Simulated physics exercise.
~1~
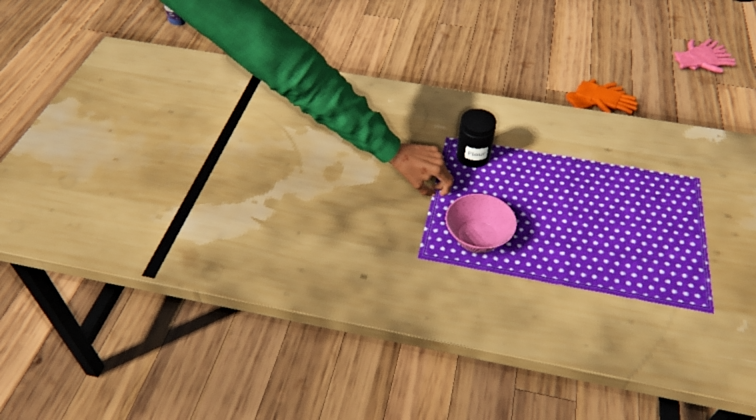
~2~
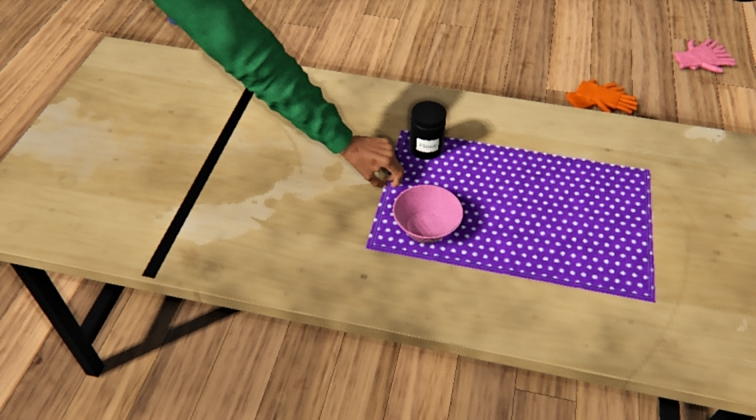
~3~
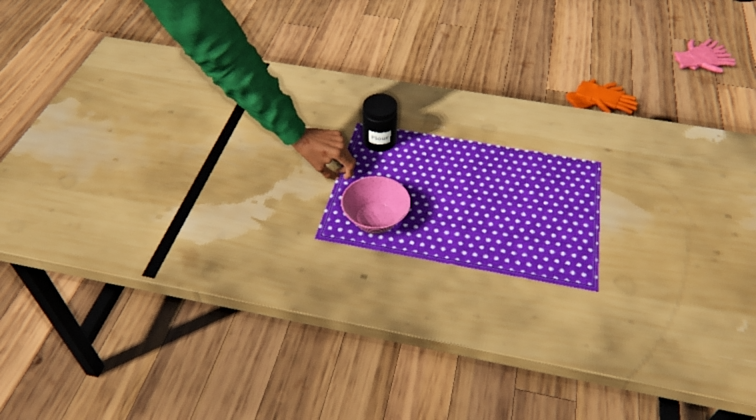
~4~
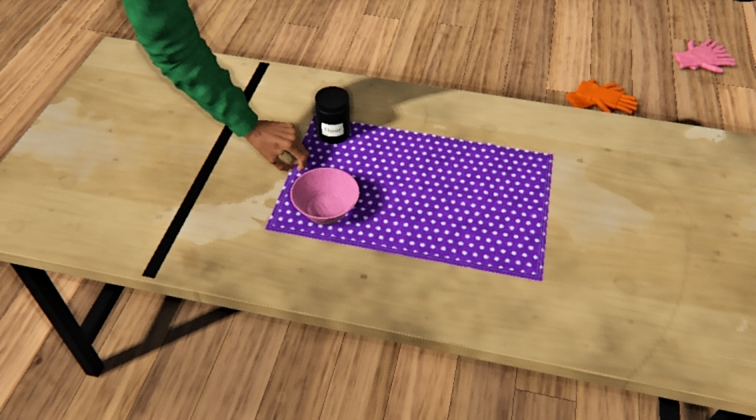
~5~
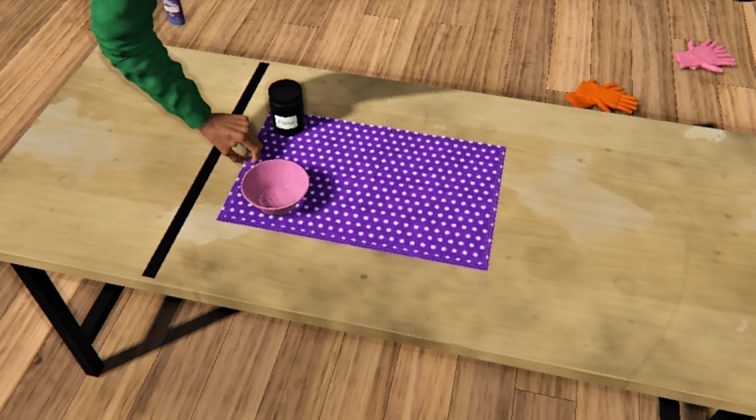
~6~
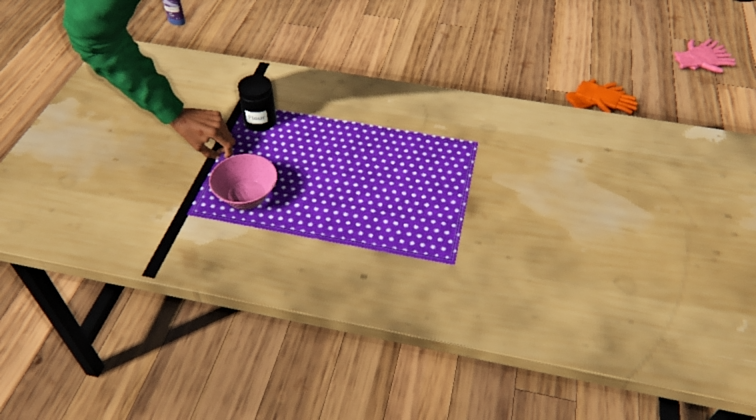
Purple polka-dot cloth carrying a pink bowl and upright black jar sliding left under a green-sleeved hand, ending at black tape.
